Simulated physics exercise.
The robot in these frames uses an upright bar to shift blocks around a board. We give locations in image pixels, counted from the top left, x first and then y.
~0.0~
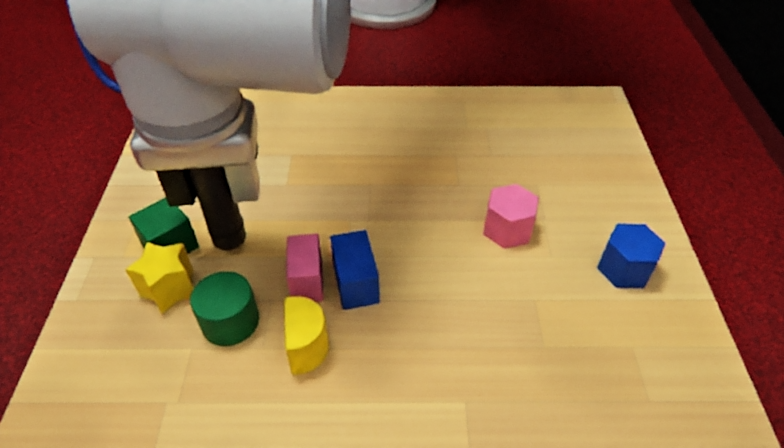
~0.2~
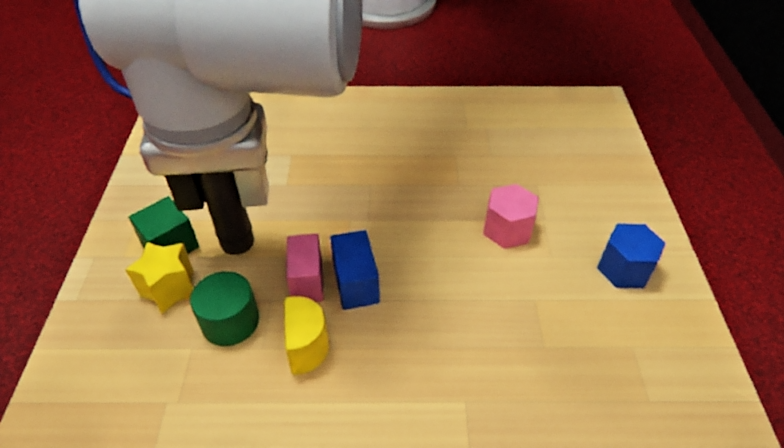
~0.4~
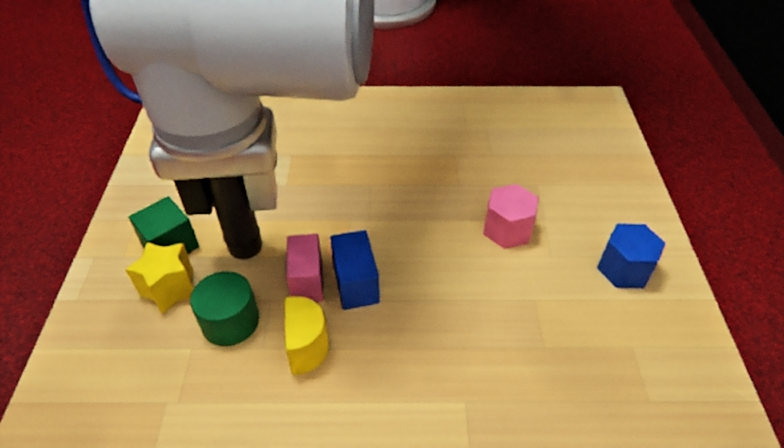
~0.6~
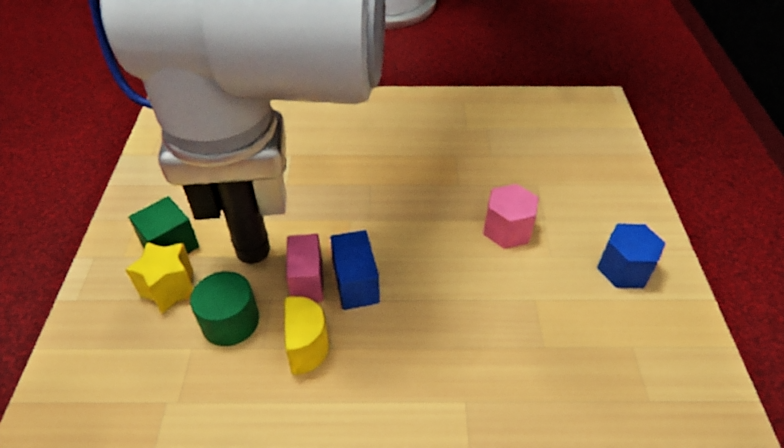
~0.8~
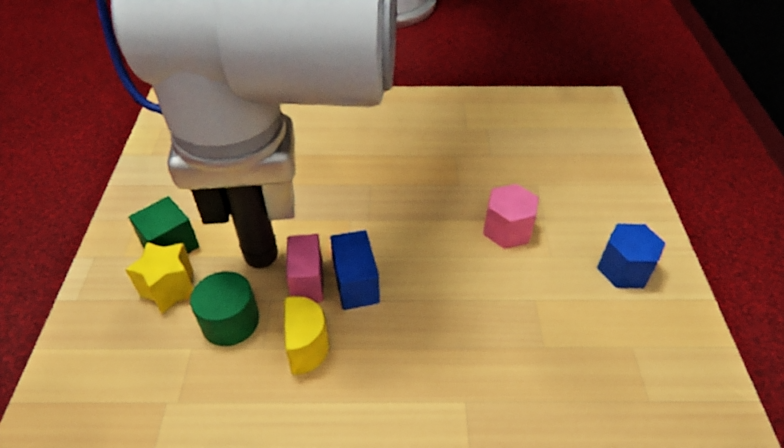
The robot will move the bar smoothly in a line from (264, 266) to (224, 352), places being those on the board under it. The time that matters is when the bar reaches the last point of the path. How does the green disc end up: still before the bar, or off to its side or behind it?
Pushed along.
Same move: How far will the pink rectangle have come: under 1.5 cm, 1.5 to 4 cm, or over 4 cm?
By the end of the path, it will have gone short of 1.5 cm.
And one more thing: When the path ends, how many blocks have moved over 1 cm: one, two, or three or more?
A single block is moved.
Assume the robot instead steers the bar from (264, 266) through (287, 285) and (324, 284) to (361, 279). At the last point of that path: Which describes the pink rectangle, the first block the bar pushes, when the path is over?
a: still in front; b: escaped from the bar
My answer is option a.
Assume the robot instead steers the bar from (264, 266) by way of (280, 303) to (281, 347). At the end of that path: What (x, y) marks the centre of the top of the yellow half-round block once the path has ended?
Located at (318, 347).
What follows on the original path. Halfway along, bar at (242, 297); green disc at (205, 317).
At the end, bar at (220, 342); green disc at (168, 361); pink rectangle in place.
